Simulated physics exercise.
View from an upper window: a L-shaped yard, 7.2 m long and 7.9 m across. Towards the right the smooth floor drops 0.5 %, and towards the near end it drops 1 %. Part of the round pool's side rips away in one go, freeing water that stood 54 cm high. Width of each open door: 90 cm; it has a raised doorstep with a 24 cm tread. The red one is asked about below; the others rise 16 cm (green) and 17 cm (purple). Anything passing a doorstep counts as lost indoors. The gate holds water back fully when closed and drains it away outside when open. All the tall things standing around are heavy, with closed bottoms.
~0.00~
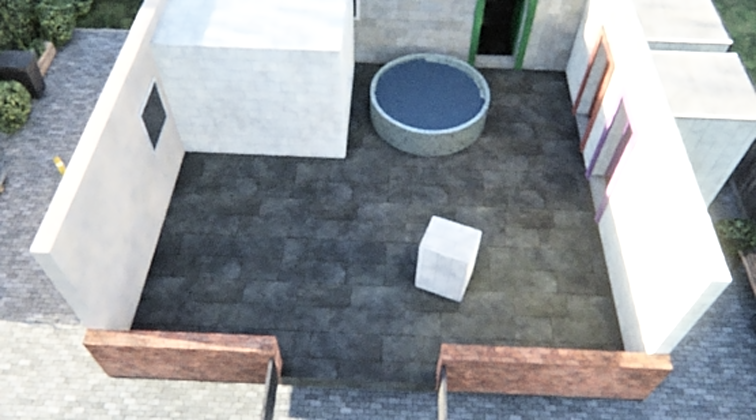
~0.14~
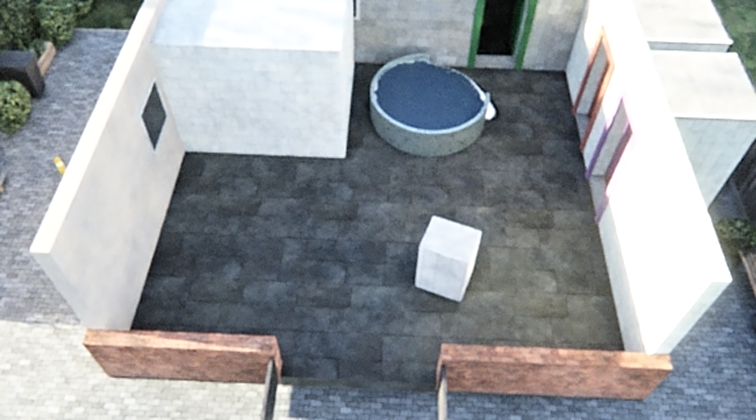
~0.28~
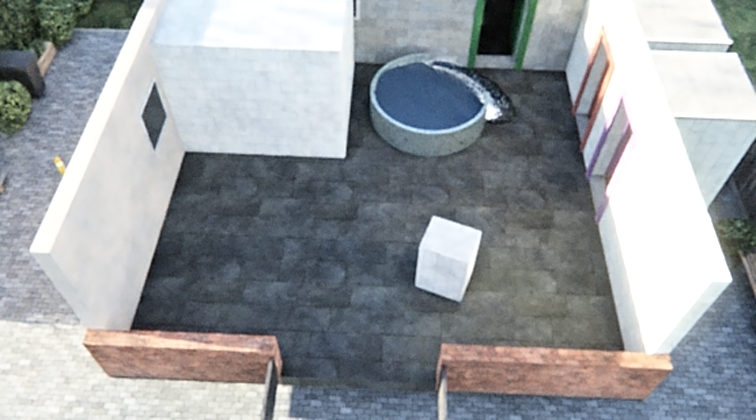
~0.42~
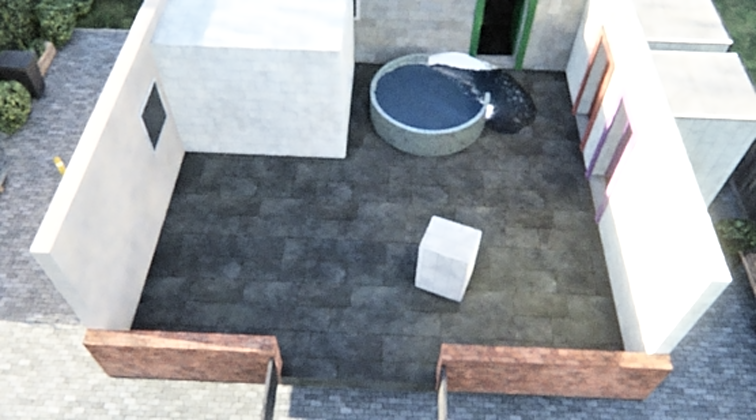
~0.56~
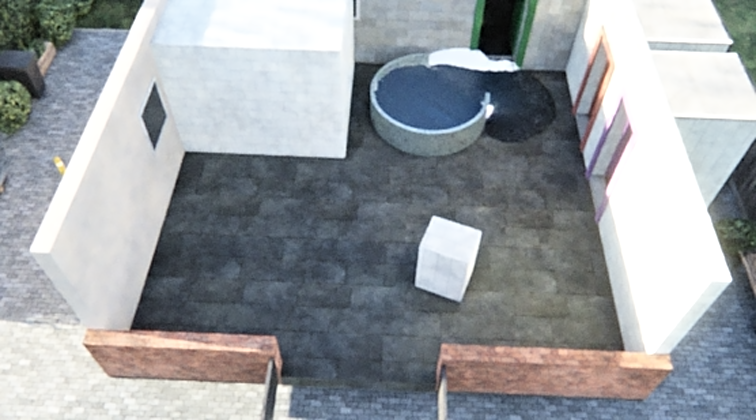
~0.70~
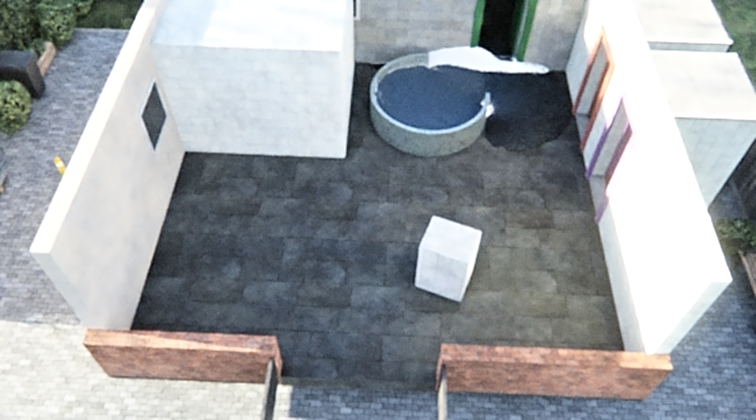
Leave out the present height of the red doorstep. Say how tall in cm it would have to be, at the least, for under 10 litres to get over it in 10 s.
Some 17 cm would be enough.
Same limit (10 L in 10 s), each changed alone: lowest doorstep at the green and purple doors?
About 26 cm at green and about 5.0 cm at purple.
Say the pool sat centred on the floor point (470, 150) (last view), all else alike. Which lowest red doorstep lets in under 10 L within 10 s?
About 28 centimetres.
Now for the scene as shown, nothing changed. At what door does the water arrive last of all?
The purple door.
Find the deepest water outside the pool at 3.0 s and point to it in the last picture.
(563, 86).
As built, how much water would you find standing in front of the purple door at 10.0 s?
Roughly 4.5 cm deep.
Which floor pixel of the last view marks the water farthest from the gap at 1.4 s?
In the last picture, around (576, 153).
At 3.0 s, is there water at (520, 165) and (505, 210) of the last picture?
In order, the two points are soaked and soaked.
After 1.4 s water covers 10 % of the floor, deepest (51 cm) near (560, 75); 10 cm at the red door, 4 litres in over its 6 cm doorstep.
After 3.0 s water covers 30 % of the floor, deepest (30 cm) near (563, 86); 16 cm at the red door, 53 litres in over its 6 cm doorstep.
After 10.0 s water covers 70 % of the floor, deepest (12 cm) near (610, 377); 7 cm at the red door, 139 litres in over its 6 cm doorstep.
At the red door as built, the water arrived by 0.9 s and peaked near 16 cm at 2.8 s.
With a doorstep of 14 cm, 25 litres would have come in within the 10 s; with 19 cm, 5 litres. So under 10 litres takes about 17 cm.
